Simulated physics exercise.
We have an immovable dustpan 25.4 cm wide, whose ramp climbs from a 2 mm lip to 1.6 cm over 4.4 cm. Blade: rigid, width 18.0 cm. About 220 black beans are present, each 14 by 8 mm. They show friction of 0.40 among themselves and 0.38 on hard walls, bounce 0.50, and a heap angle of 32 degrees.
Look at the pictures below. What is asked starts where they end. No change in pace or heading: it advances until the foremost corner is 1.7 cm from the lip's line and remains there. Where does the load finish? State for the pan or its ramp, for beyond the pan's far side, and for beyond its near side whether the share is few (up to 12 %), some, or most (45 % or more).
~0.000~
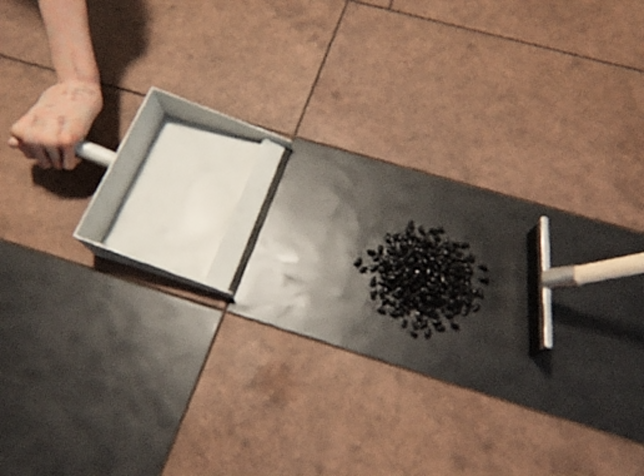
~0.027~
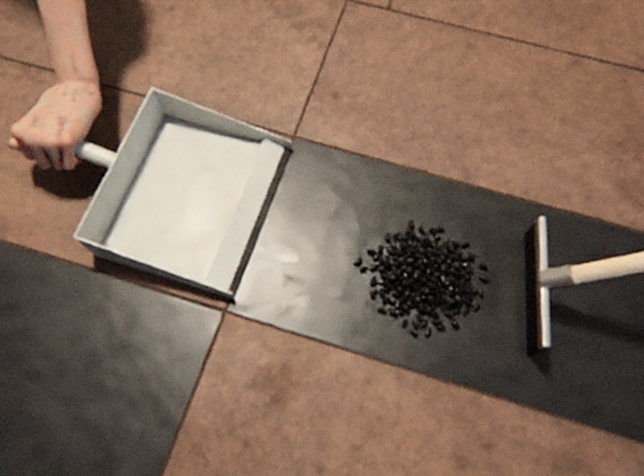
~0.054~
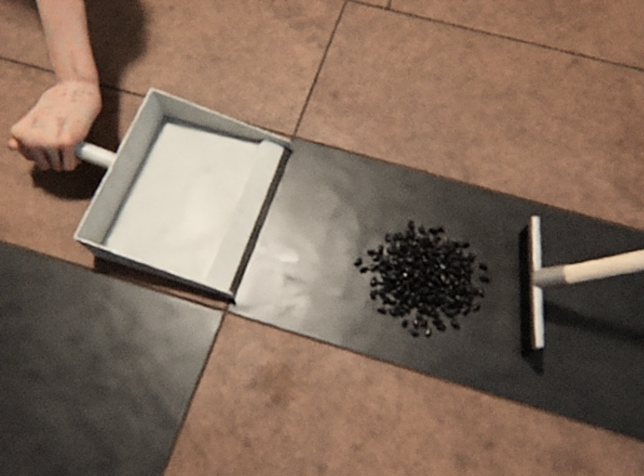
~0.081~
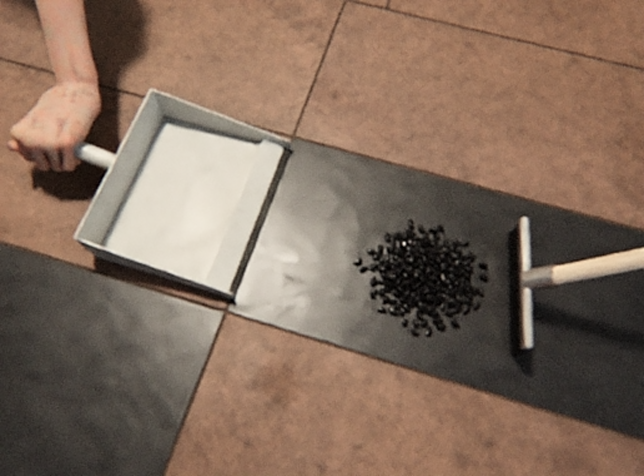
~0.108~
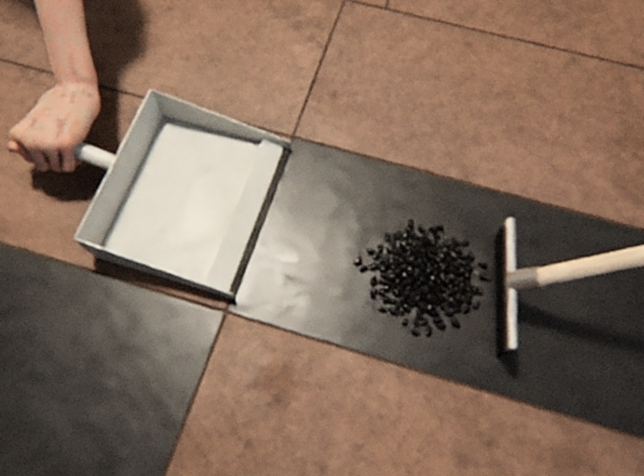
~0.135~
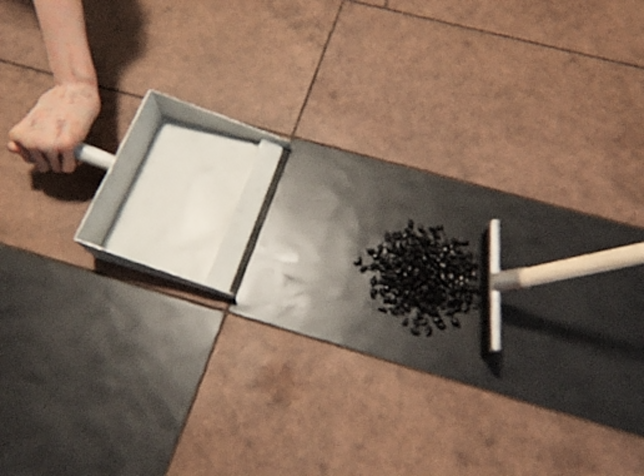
Pan: Some, far side: Few, near side: Some.
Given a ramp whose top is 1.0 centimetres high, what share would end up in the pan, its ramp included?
That change would give about 20 per cent.
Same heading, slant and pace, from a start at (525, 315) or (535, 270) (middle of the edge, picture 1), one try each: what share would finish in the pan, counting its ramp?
First try about 5 per cent, second about 20 per cent.
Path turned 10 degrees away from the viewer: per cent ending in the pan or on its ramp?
In that case some 30 per cent.
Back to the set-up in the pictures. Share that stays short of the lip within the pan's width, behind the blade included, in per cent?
It comes to some 45 percent.
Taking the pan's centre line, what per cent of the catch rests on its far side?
About 0 per cent.
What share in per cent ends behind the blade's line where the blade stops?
I'd say close to 35 per cent.
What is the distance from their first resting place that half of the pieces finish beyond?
Roughly 28 centimetres.
Then, at 0.34 s, middle of the blade 19 cm from the lip; 0 % over the lip, far side 0 %, near side 5 %.
After 0.48 s, middle of the blade 8 cm from the lip; 0 % over the lip, far side 0 %, near side 25 %.
After 0.75 s, middle of the blade 3 cm from the lip; 15 % over the lip, far side 0 %, near side 35 %.
At rest (2.2 s), pan 15 %, far side 0 %, near side 35 %, in front of the lip or behind the blade 45 %.
